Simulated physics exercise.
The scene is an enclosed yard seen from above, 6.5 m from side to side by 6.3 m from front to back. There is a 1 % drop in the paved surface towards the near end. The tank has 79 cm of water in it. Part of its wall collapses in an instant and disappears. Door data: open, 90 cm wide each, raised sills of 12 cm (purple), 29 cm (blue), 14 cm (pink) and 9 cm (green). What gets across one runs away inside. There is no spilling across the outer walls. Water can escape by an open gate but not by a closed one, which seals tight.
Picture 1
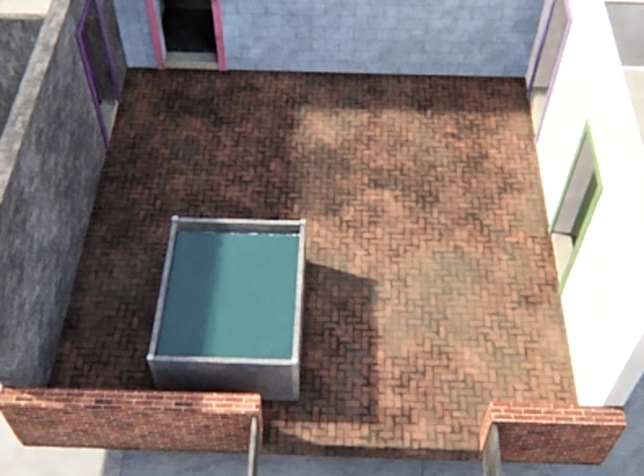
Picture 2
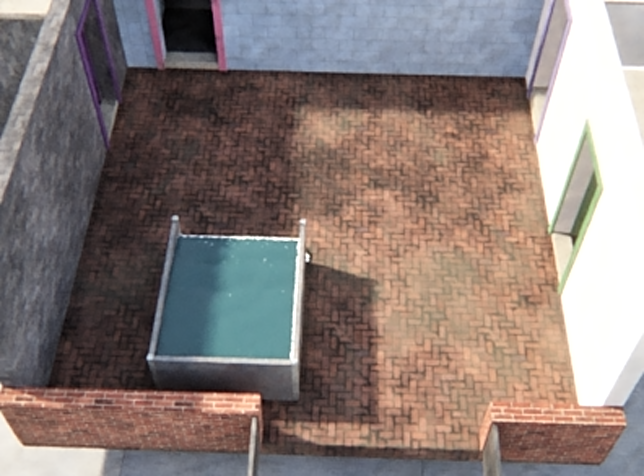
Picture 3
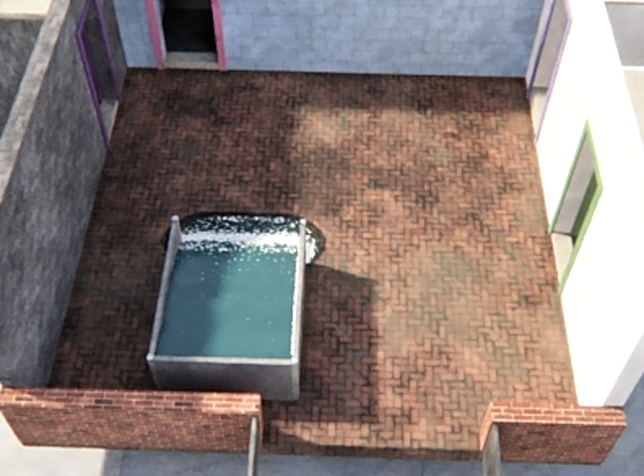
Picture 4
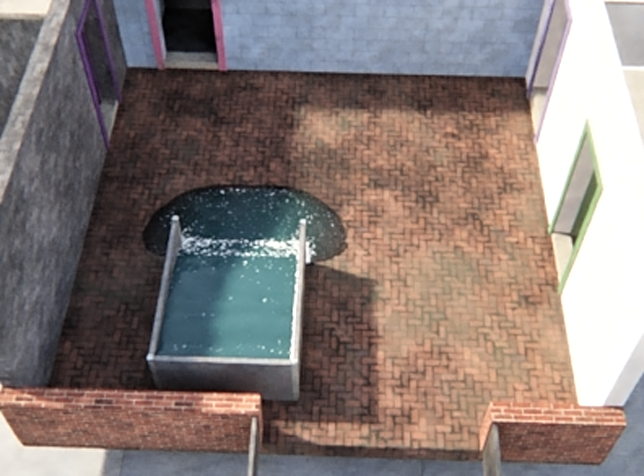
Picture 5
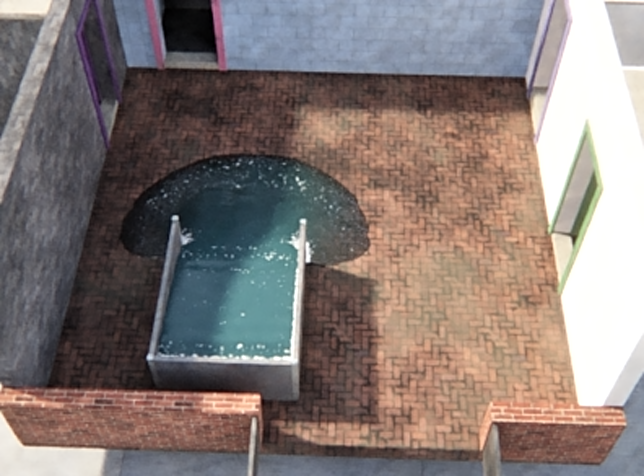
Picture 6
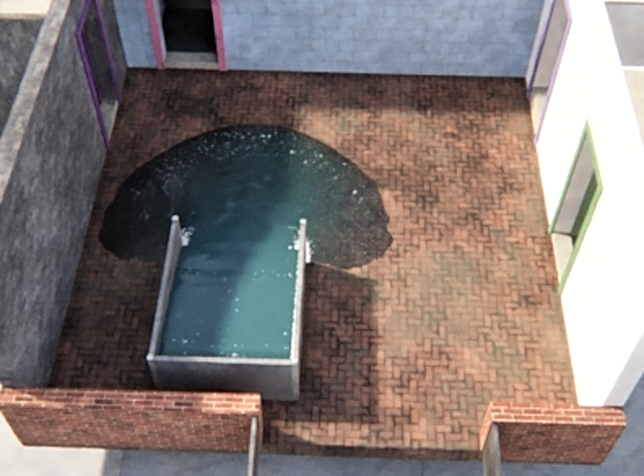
Water in a square tank poured out through its far side once the wall there vanished, foaming at first, then spreading across the brick paving in a widening dark fan toward the blue wall.
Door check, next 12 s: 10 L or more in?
At the end, the purple door lets in more than the cap; the blue door lets in less than the cap; the pink door lets in more than the cap; the green door lets in less than the cap.
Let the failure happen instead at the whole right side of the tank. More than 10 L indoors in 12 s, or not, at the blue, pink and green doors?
So blue ends up short of it, pink short of it, green past the limit.
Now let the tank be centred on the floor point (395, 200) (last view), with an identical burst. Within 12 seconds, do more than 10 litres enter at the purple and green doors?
Purple gets more than that, green gets no more than that.
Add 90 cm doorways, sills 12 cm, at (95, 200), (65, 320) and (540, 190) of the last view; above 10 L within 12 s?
In that order: Short of it, short of it, short of it.
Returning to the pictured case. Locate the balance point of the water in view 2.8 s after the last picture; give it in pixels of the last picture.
Around (284, 156) in the last picture.
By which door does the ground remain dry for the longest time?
The green door is last.
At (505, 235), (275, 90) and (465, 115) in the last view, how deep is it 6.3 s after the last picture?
Spot one 8 cm, spot two 5 cm, spot three 9 cm.
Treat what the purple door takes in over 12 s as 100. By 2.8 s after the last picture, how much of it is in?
I'd say close to 50 percent.
Then, 0.7 s after the last picture water covers 45 % of the floor and is deepest (30 cm) near (226, 254); purple door 9 cm at the sill, 0 L in, blue door not reached, pink door 21 cm at the sill, 1 L in, green door not reached.
Then, 1.5 s after the last picture water covers 50 % of the floor and is deepest (41 cm) near (138, 74); purple door 15 cm at the sill, 0 L in, blue door not reached, pink door 28 cm at the sill, 34 L in, green door not reached.
Then, 2.8 s after the last picture water covers 55 % of the floor and is deepest (28 cm) near (524, 84); purple door 20 cm at the sill, 20 L in, blue door 23 cm at the sill, 0 L in, pink door 21 cm at the sill, 104 L in, green door not reached.
Then, 6.3 s after the last picture water covers 95 % of the floor and is deepest (16 cm) near (131, 420); purple door 6 cm at the sill, 38 L in, blue door 11 cm at the sill, 0 L in, pink door 5 cm at the sill, 117 L in, green door 9 cm at the sill, 0 L in.
Then, 11.3 s after the last picture water covers 95 % of the floor and is deepest (11 cm) near (534, 433); purple door 2 cm at the sill, 39 L in, blue door 3 cm at the sill, 0 L in, pink door 1 cm at the sill, 117 L in, green door 5 cm at the sill, 0 L in.
